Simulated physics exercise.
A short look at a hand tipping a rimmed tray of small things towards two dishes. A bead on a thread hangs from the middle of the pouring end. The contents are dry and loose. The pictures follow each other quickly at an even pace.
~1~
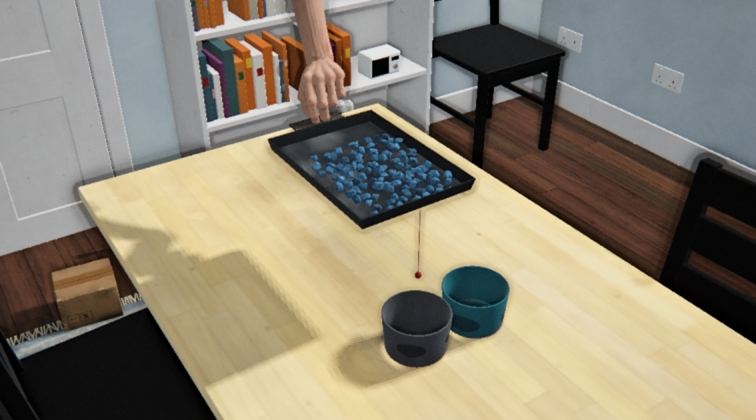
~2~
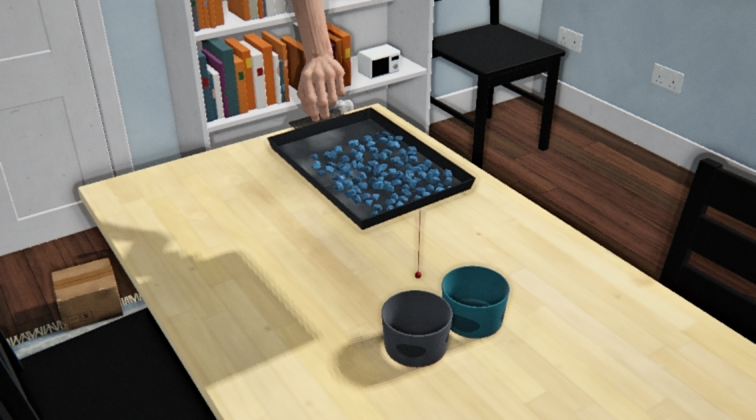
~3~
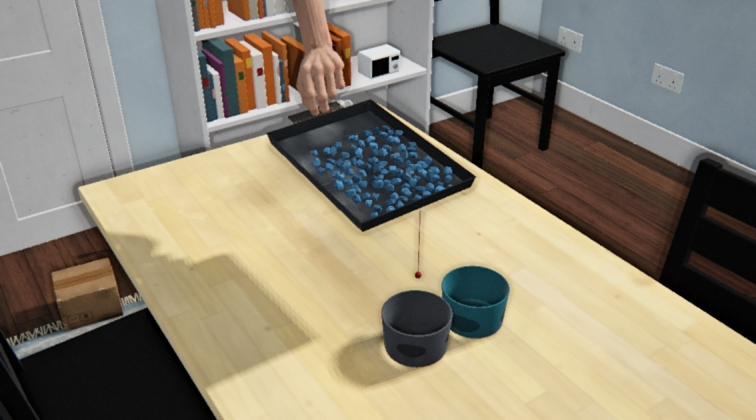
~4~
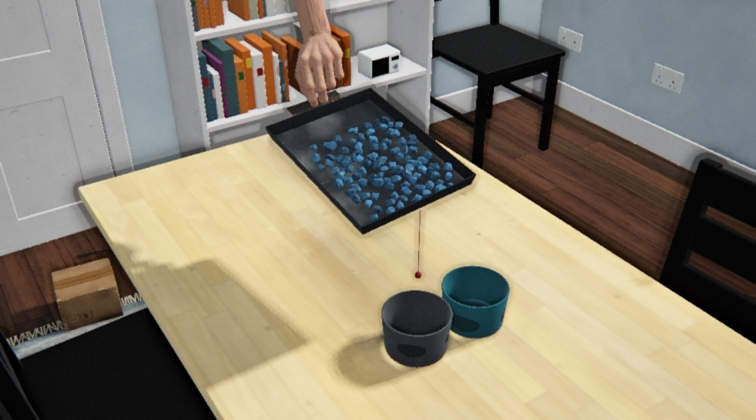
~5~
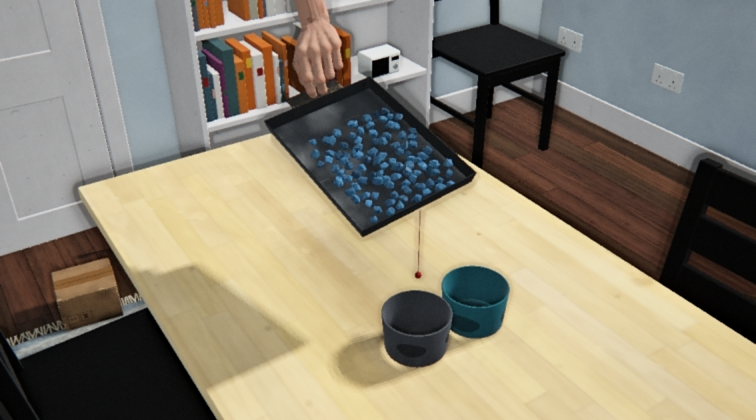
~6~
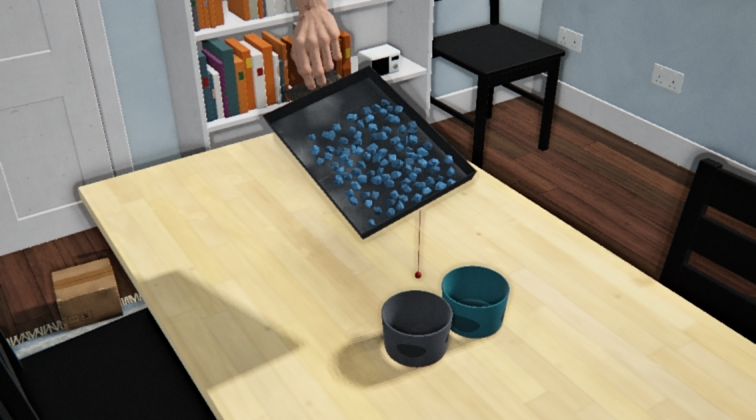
A hand gradually tilts a black tray of small blue stones above two dishes.
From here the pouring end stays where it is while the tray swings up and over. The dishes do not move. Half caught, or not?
Caught overall: Less than half.
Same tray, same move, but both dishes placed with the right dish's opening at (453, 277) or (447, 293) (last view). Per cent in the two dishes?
About 60 and 60 per cent.
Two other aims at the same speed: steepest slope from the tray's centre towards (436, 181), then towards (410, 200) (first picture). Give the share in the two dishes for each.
Roughly 40 per cent, and 90 per cent.
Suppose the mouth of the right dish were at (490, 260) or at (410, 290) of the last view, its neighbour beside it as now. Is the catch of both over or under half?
One: Not half. Two: Over half.
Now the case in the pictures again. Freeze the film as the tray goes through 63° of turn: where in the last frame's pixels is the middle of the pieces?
Around (375, 203).
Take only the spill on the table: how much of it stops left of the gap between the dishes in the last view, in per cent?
Near 100 %.
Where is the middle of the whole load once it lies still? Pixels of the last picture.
Near (356, 344).
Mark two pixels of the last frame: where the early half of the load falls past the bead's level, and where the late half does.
The first part at (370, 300); the rest at (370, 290).
Soon after the last picture, tray tipped steeply; all on the tray.
A little later, tray tipped past a quarter turn; about a quarter on the tray; a small part in the left dish; about half outside both; about a quarter in the air.
Later still, tray tipped past a quarter turn; a small part in the left dish; most outside both.
At rest, tray tipped past a quarter turn; a small part in the left dish; none in the right dish; most outside both.
